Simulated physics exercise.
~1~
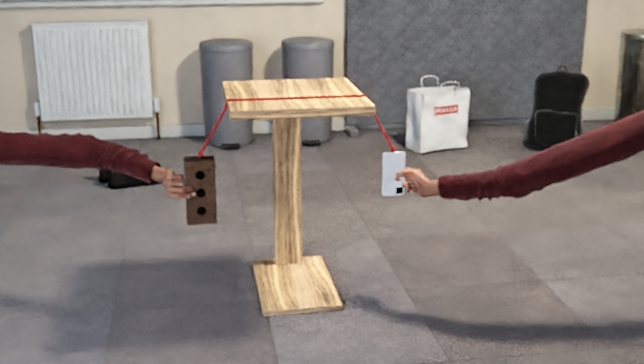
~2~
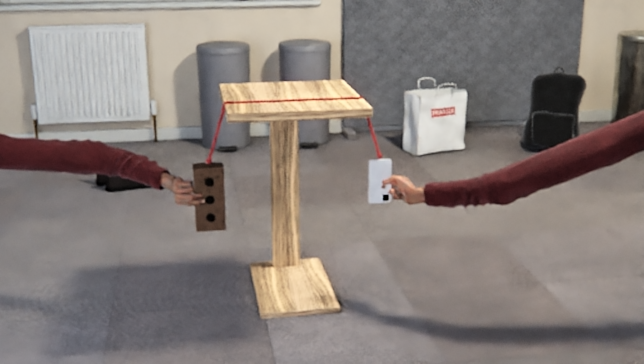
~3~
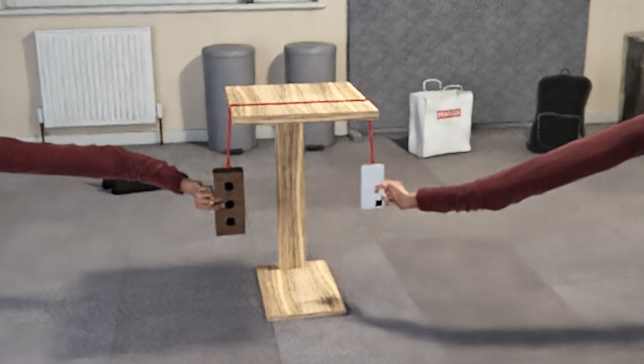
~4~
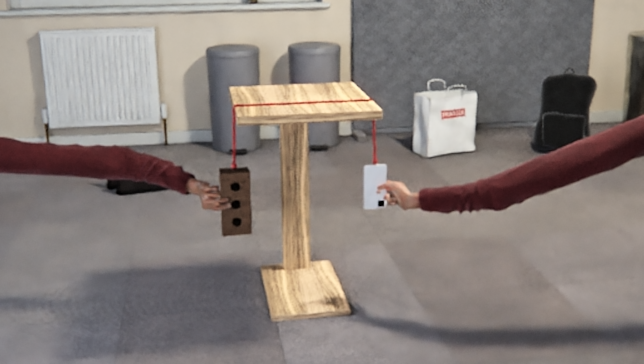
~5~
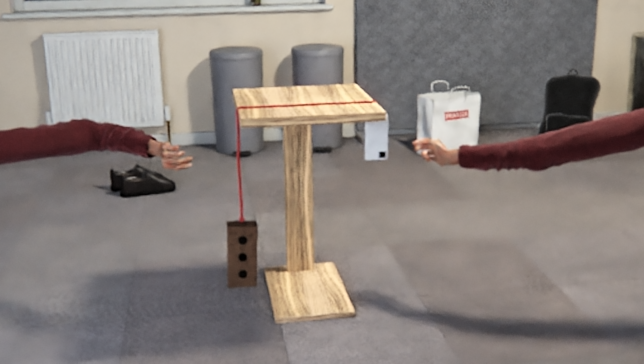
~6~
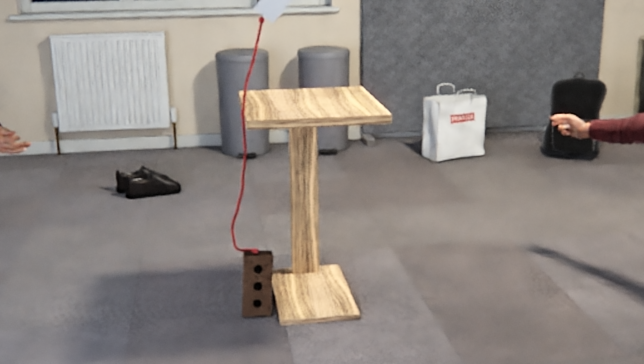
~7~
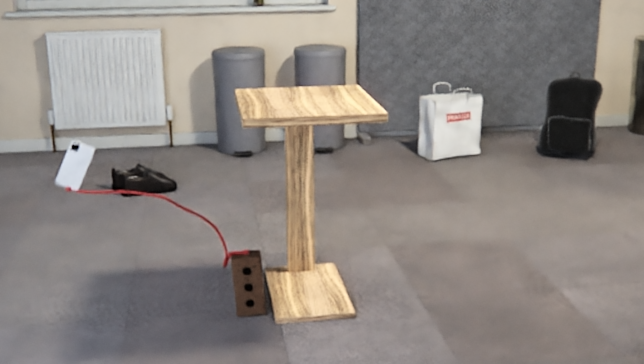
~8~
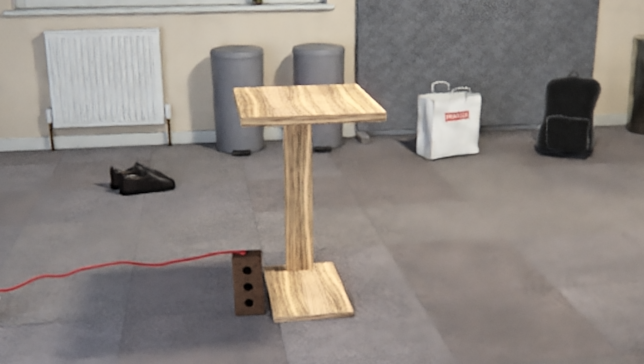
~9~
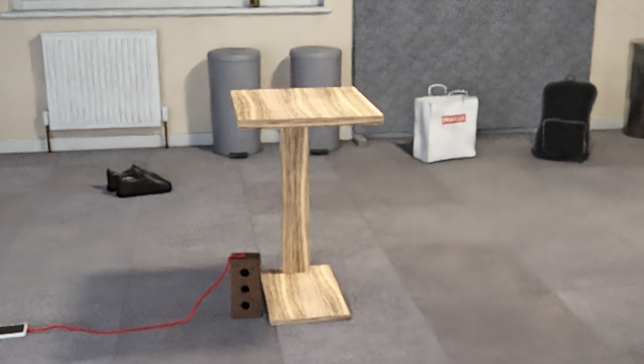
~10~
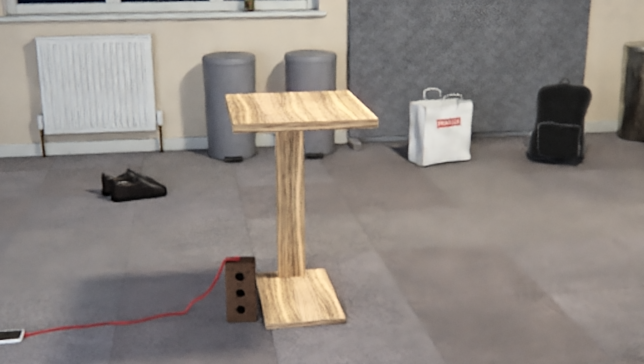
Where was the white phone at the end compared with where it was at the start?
At the start it was held in a hand just right of the table, hanging from the red cord. At the end it lay on the floor at the far left, beyond the brick.
